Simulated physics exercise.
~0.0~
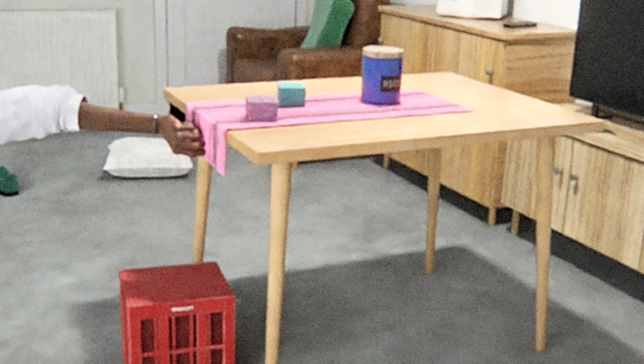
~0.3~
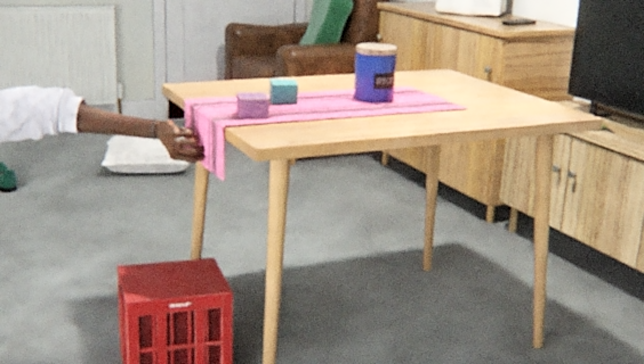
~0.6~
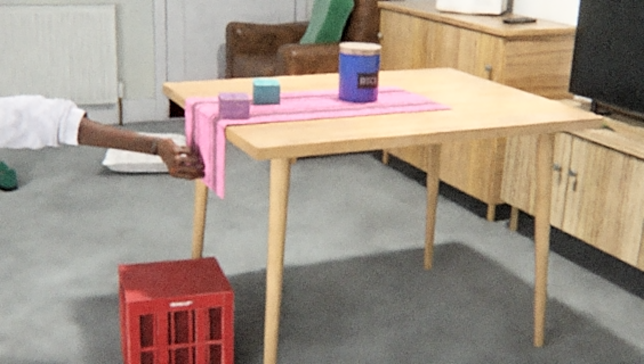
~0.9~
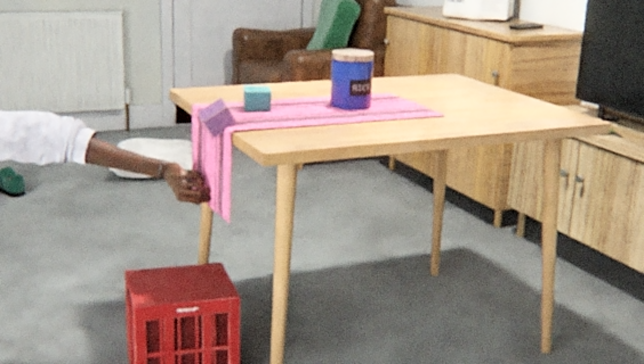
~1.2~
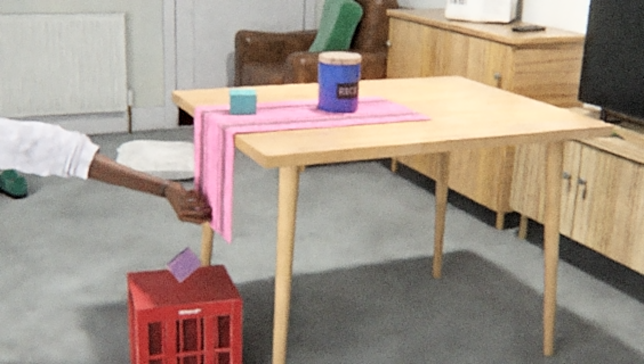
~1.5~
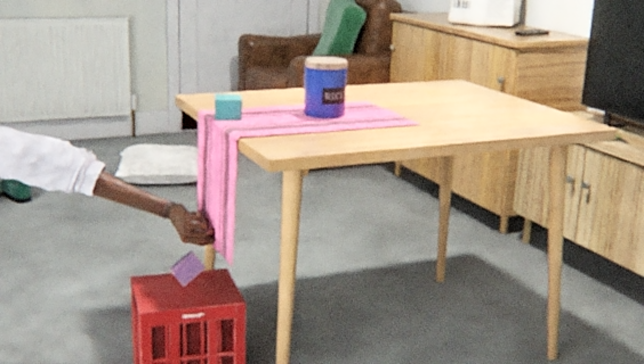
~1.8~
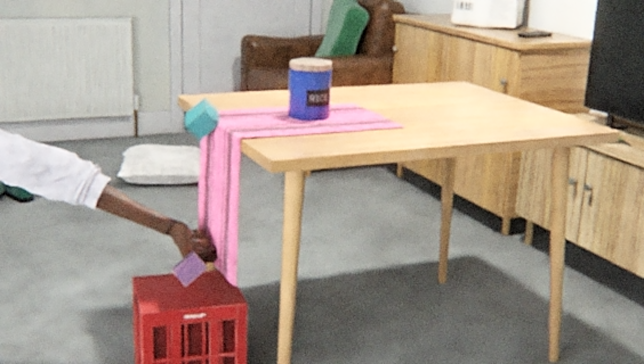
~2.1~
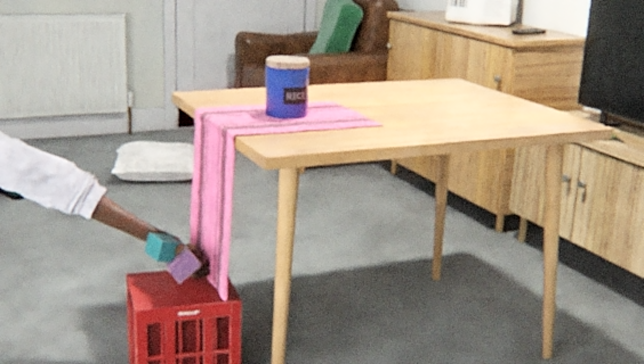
In a living room, a hand slowly pulled a pink runner down over the left end of a wooden table until its hem reached a red crate. The purple block dropped off first, then the turquoise one, while the blue canister stayed upright on the table.
